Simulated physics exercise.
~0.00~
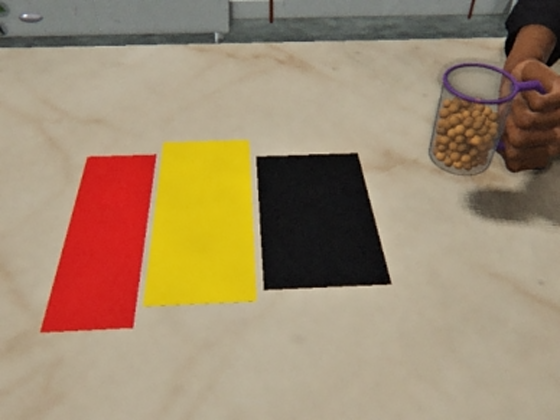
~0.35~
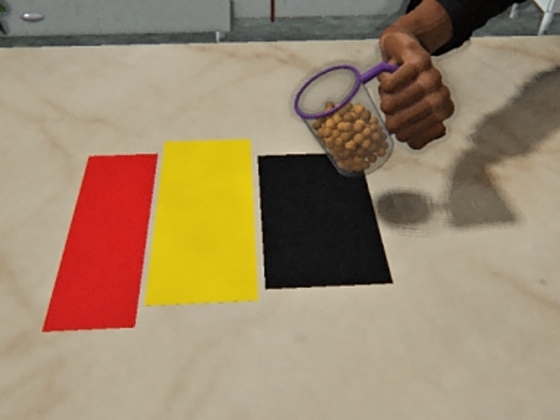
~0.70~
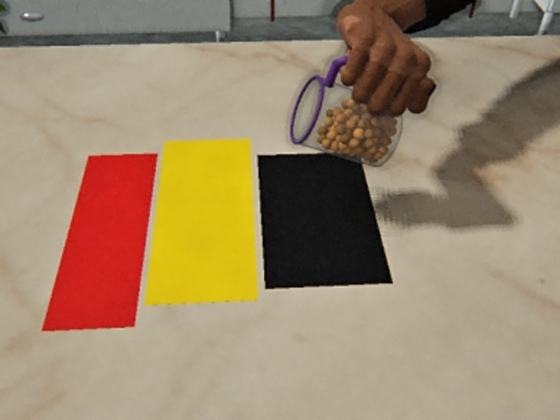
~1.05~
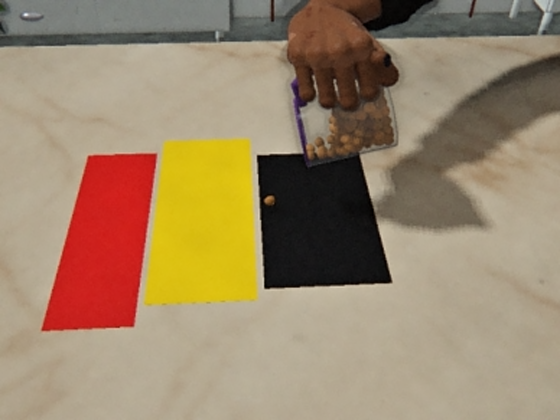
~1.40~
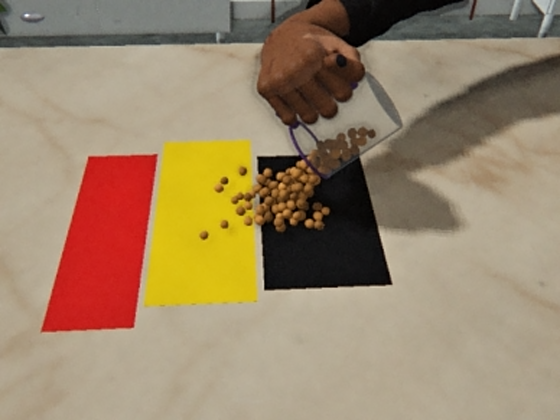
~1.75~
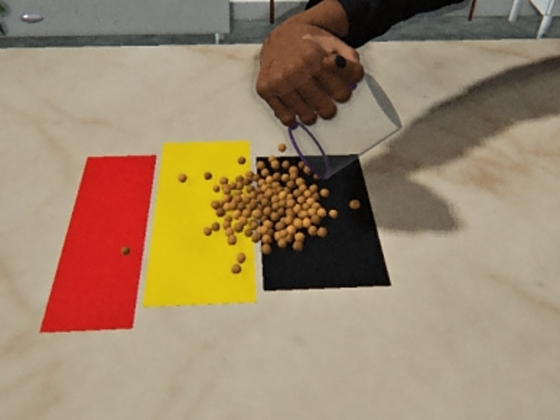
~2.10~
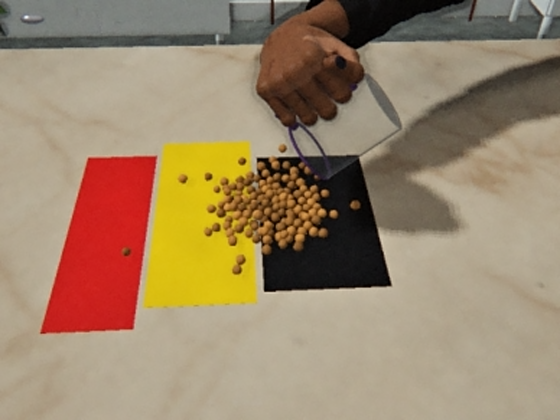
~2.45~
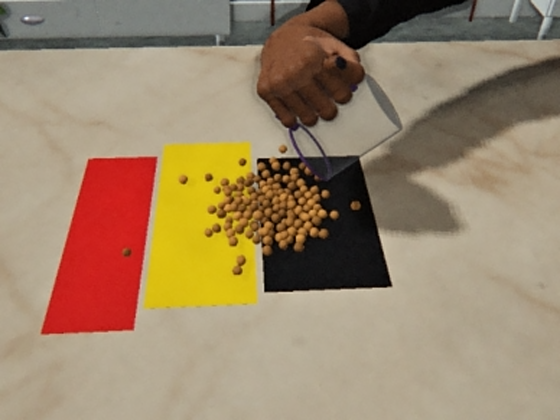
On a pale marble-patterned tabletop, a hand brought in a clear cup of roasted chickpeas from the right and tipped it over, spilling them across the black and yellow mats, mostly the black, while one stray rested on the red mat.
